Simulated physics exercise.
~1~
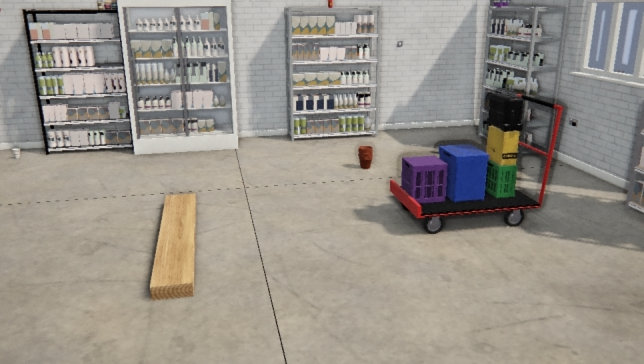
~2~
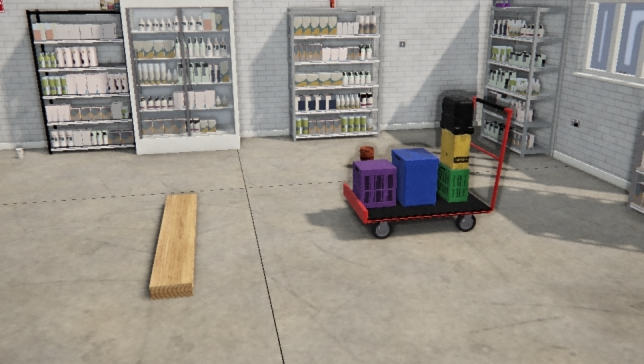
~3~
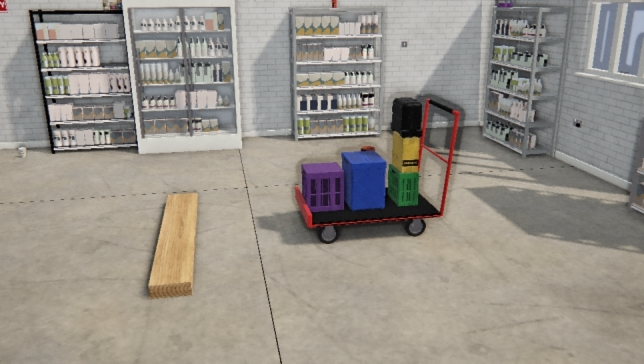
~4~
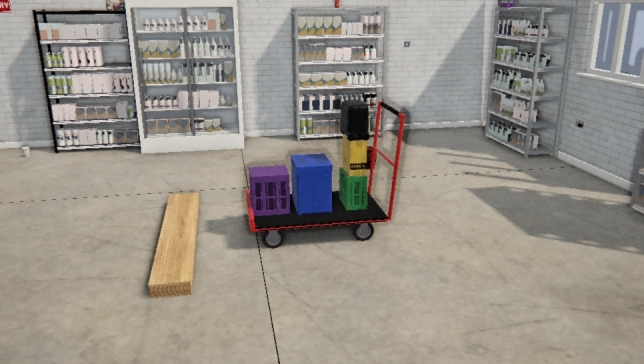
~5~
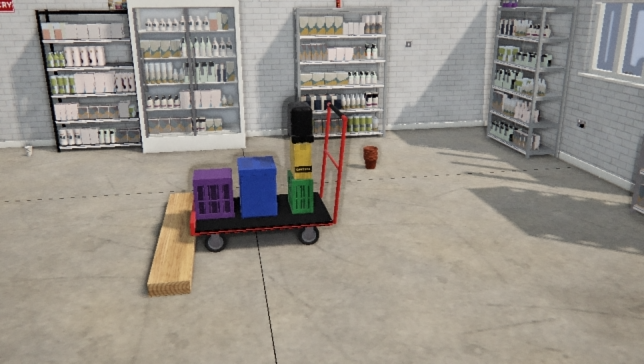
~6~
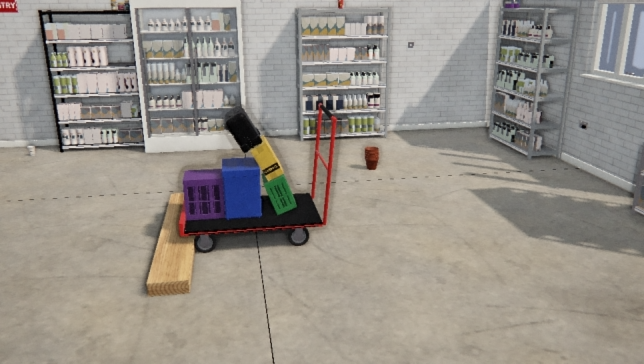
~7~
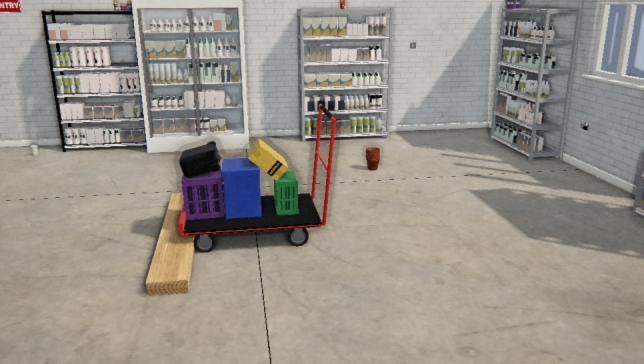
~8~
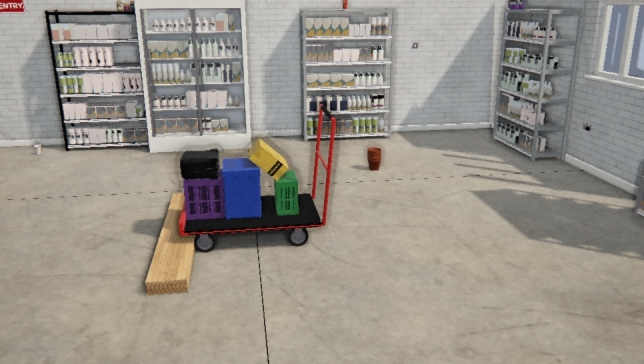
In the video, a red-framed trolley carrying crates and boxes rolls left and stops against a low wooden step, where its stack topples left; the black case ends on the purple crate, the yellow box leans between the blue and green containers, and everything stays aboard.
